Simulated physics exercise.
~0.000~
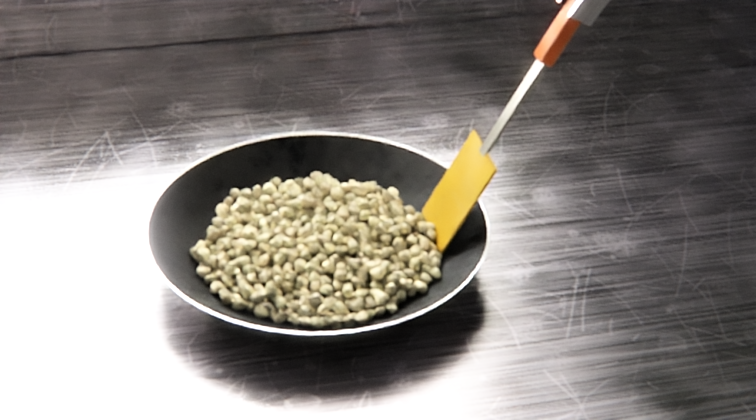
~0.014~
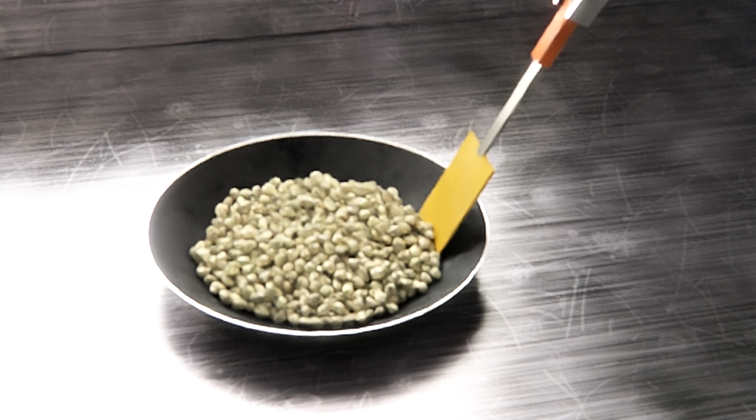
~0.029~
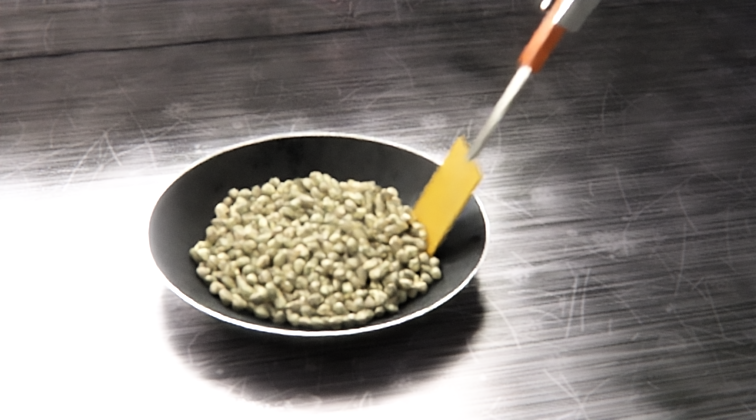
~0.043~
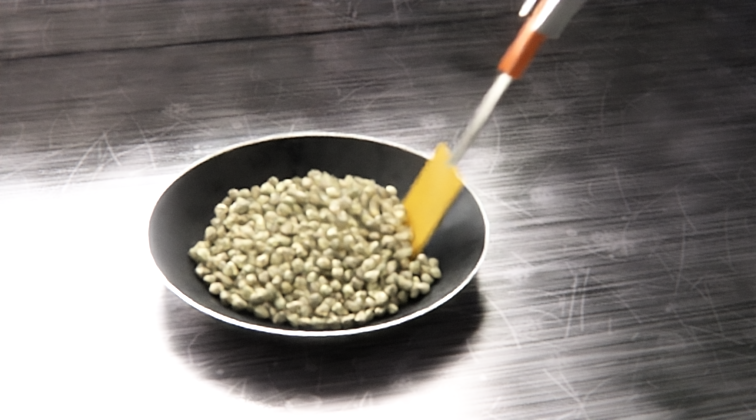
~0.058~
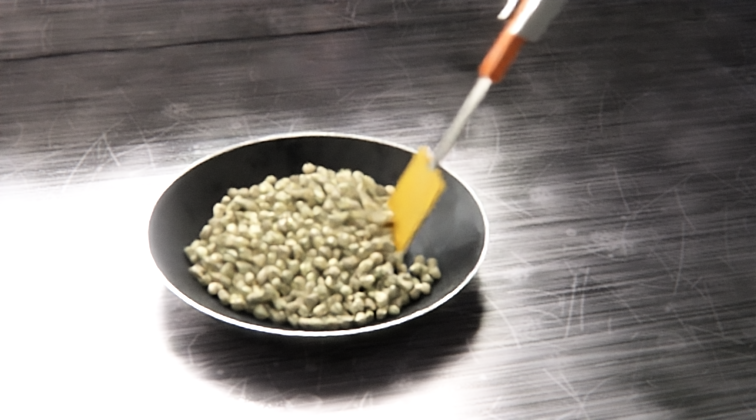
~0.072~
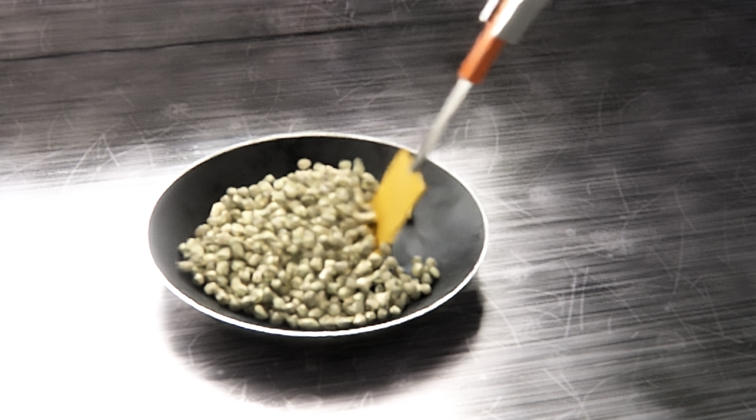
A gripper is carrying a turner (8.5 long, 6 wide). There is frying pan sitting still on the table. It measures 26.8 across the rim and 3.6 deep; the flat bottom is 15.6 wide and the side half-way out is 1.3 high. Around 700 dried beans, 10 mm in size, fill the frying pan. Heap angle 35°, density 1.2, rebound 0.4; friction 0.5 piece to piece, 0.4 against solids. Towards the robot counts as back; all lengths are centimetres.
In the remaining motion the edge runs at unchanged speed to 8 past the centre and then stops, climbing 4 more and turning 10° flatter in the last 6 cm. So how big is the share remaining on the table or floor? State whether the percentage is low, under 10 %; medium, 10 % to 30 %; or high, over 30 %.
The percentage is medium.
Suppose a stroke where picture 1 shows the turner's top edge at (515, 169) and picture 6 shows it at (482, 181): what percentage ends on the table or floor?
About 5 per cent.
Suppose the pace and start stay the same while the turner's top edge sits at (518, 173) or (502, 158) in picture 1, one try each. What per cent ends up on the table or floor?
Close to 15 and 15 percent respectively.
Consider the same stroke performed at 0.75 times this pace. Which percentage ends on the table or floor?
The share would be near 15 in a hundred.
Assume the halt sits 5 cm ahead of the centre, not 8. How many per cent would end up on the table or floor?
Then the share is near 10 in a hundred.
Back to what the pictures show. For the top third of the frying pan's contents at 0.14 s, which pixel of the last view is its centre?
Roughly pixel (247, 232).
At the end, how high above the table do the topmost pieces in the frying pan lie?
It reaches roughly 4.5 cm.
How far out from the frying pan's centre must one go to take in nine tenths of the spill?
It comes out at close to 40 centimetres.
By 0.11 s, sloping 62°, highest piece 6 above the table; 697 in the frying pan.
By 0.14 s, sloping 59°, highest piece 7 above the table; 697 in the frying pan.
By 0.36 s, sloping 52°, highest piece 5 above the table; 574 in the frying pan, 121 on the table or floor, 2 on the blade or in flight.
By 1.41 s, sloping 52°, highest piece 4 above the table; 574 in the frying pan, 123 on the table or floor.
Final count, 574 in the frying pan, 123 on the table or floor. That is 18 % on the table or floor.
